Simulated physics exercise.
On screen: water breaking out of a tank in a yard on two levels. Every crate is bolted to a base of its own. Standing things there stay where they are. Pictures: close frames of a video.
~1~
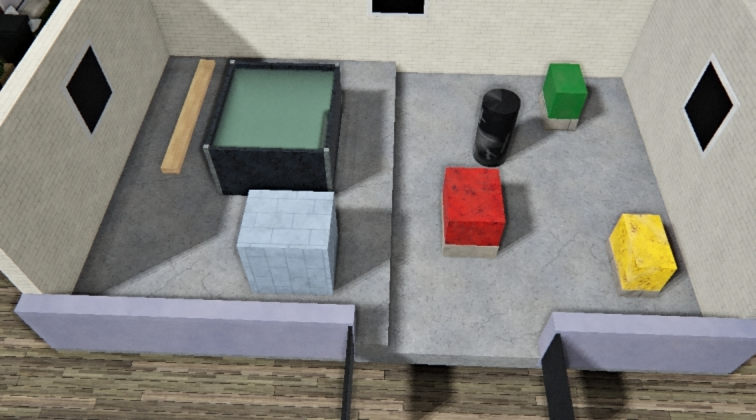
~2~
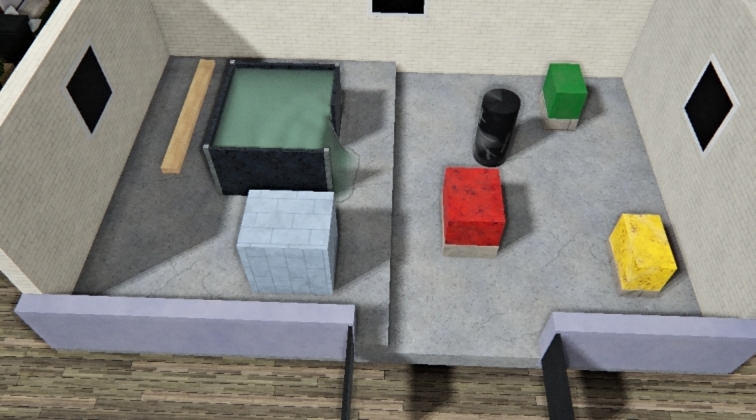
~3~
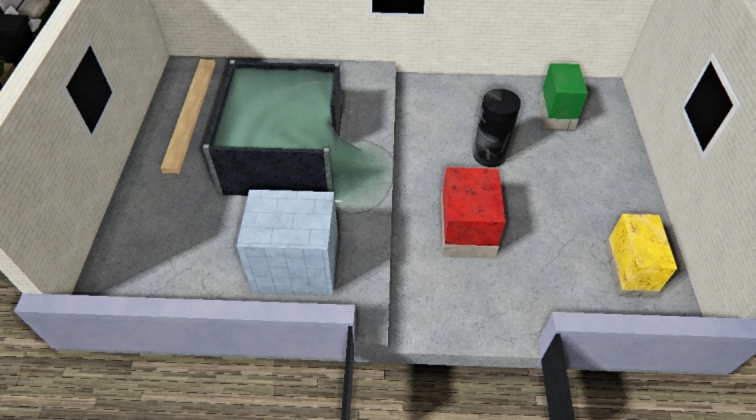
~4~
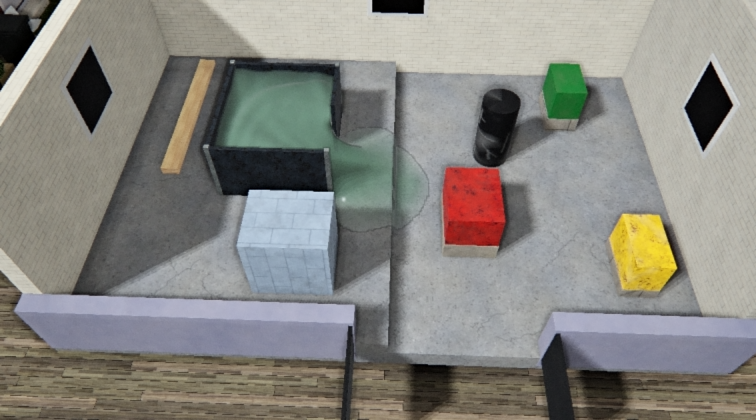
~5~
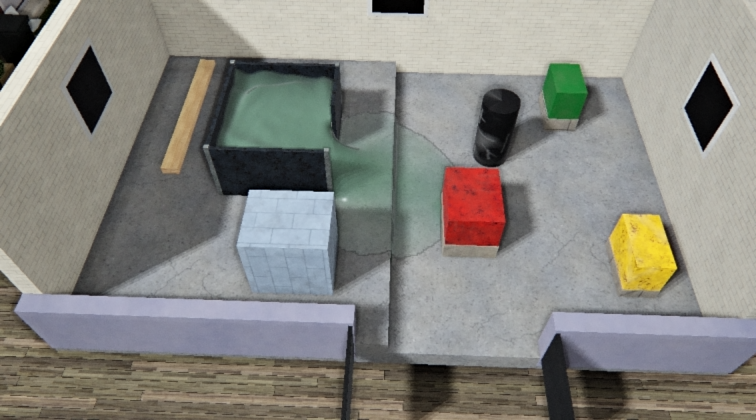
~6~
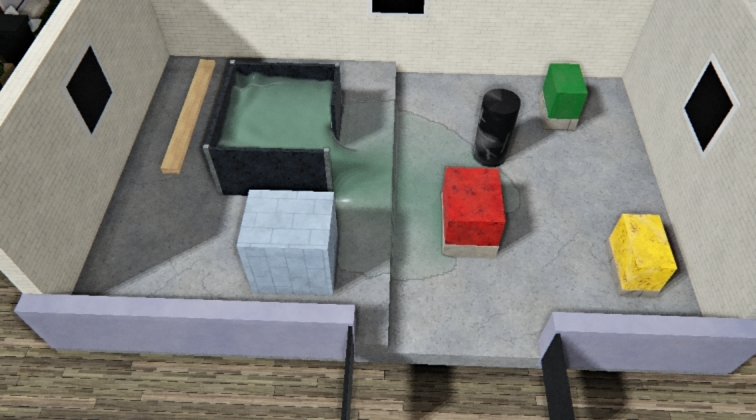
Green water fills an open, dark-walled tank at the back left of a grey, two-level walled yard, seen from high above its front. A wooden beam lies left of the tank, a pale blue block before it, and red, yellow and green blocks and a black cylinder stand right. Water bursts from the tank's right side and spreads thinly rightward around the red block, while the camera stays still.
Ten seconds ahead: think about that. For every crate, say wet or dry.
One by one: The yellow crate is missed by the water; the green crate is missed by the water; the red crate is reached by the water.
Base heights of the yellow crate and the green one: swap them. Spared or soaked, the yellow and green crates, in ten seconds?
Briefly, the yellow crate is left untouched and the green crate is left untouched.
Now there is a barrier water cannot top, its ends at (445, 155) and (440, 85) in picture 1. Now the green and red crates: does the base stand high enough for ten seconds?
Green is left untouched; red is flooded.
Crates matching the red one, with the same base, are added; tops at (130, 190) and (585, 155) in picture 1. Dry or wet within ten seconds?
Order as asked: Unflooded / flooded.
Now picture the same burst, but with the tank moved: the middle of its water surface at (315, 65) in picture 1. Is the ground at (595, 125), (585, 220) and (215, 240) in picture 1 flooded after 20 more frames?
Taking the three spots in order: Swamped, swamped, bare.
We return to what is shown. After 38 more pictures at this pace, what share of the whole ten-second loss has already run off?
By my reckoning, 70 %.
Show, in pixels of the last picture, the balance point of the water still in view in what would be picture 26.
I'd point to (428, 173).
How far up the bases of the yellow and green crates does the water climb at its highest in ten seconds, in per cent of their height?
About 80 % and 60 %.
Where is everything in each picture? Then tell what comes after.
In the first frame, the open tank at (277, 108) is whole and still.
In the second frame, water pours out at (330, 159) and has run to a hidden place.
In the third frame, the front is at (389, 161), out from the gap at (331, 160).
In the fourth frame, the front is at (423, 193), out from the gap at (331, 161).
In the fifth frame, the front is at a hidden place, out from the gap at (331, 161).
In the sixth frame, the front is at (514, 196), out from the gap at (331, 160).
A moment on, water covers 35 % of the floor; the yellow crate not reached, the green crate water round its plinth, the red crate water round its plinth.
Next, water covers 40 % of the floor; the yellow crate water round its plinth, the green crate water round its plinth, the red crate water round its plinth.
Then, water covers 45 % of the floor; the yellow crate water round its plinth, the green crate water round its plinth, the red crate water round its plinth.
Later, water covers 55 % of the floor; the yellow crate water round its plinth, the green crate water round its plinth, the red crate water round its plinth.
In the end, water covers 55 % of the floor; the yellow crate stayed above the water, the green crate stayed above the water, the red crate was topped.
